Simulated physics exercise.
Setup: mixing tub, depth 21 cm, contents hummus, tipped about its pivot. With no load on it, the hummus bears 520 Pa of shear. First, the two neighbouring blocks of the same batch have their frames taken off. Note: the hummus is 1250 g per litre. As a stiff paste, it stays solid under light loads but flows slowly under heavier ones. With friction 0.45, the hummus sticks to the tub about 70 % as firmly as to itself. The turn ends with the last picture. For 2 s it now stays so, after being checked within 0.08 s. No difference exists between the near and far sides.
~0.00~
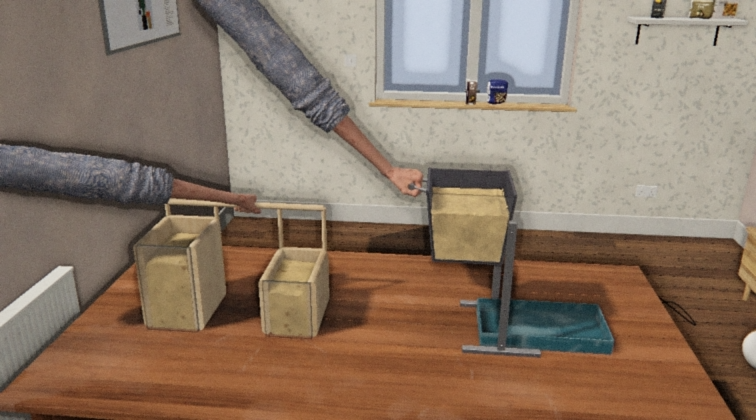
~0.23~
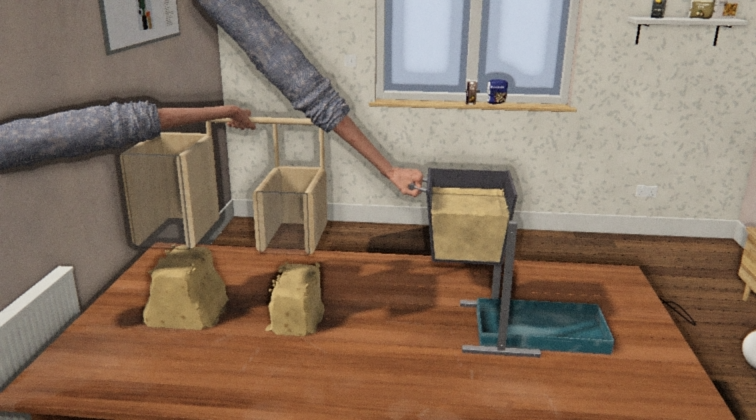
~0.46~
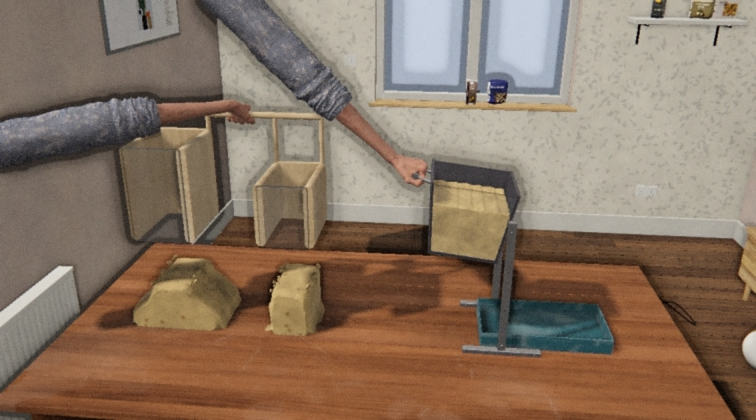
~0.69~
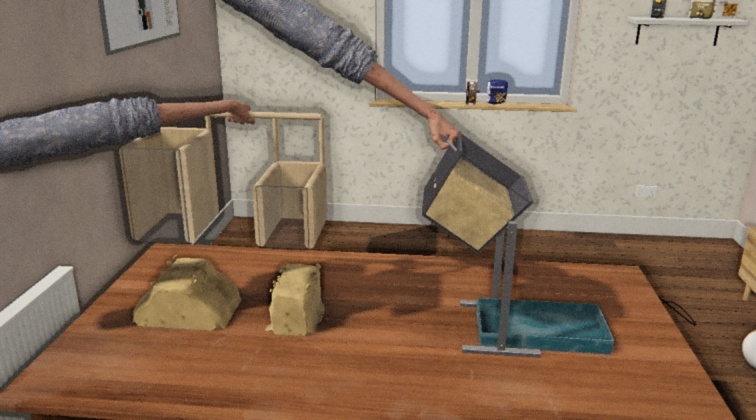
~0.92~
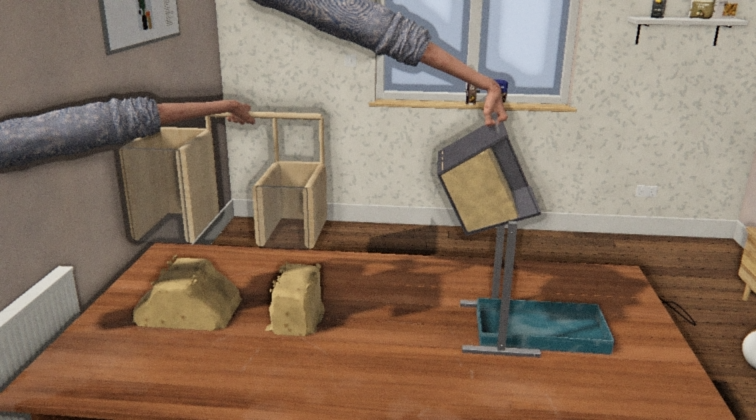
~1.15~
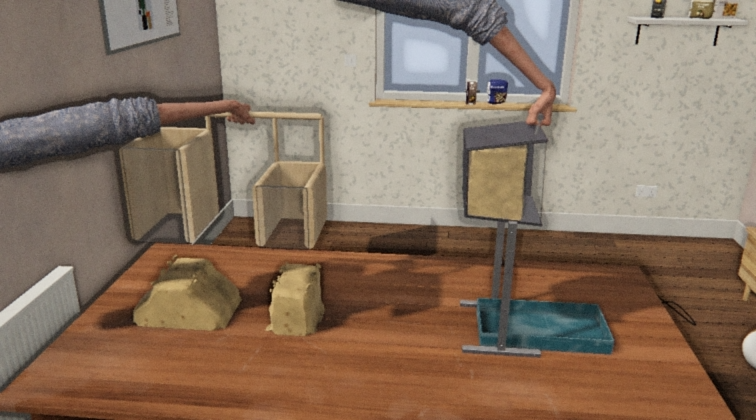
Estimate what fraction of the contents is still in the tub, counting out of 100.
Roughly 61 out of 100.
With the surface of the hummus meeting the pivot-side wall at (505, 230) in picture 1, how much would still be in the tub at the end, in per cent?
I'd say close to 100 % stays in the tub.
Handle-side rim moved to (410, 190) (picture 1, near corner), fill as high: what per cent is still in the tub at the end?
Then near 45 % stays in the tub.
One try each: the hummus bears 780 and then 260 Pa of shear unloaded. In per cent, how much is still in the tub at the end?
You'd see 100 percent the first time and 40 percent the second.
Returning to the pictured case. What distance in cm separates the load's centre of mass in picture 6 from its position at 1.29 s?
Around 3 cm.
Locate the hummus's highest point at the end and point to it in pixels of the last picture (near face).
The highest point is near (494, 186) in the last picture.
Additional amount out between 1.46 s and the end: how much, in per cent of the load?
Later share of the load: Approx. 25 %.
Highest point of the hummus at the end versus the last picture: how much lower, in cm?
About 11 cm.
By 1.29 s, the tub is at 88 degrees and holds 100 %.
By 1.46 s, the tub is at 88 degrees and holds 84 %.
By 1.63 s, the tub is at 88 degrees and holds 66 %.
By 1.80 s, the tub is at 88 degrees and holds 61 %.
By 3.15 s, at the end, the tub is at 88 degrees and holds 61 %.
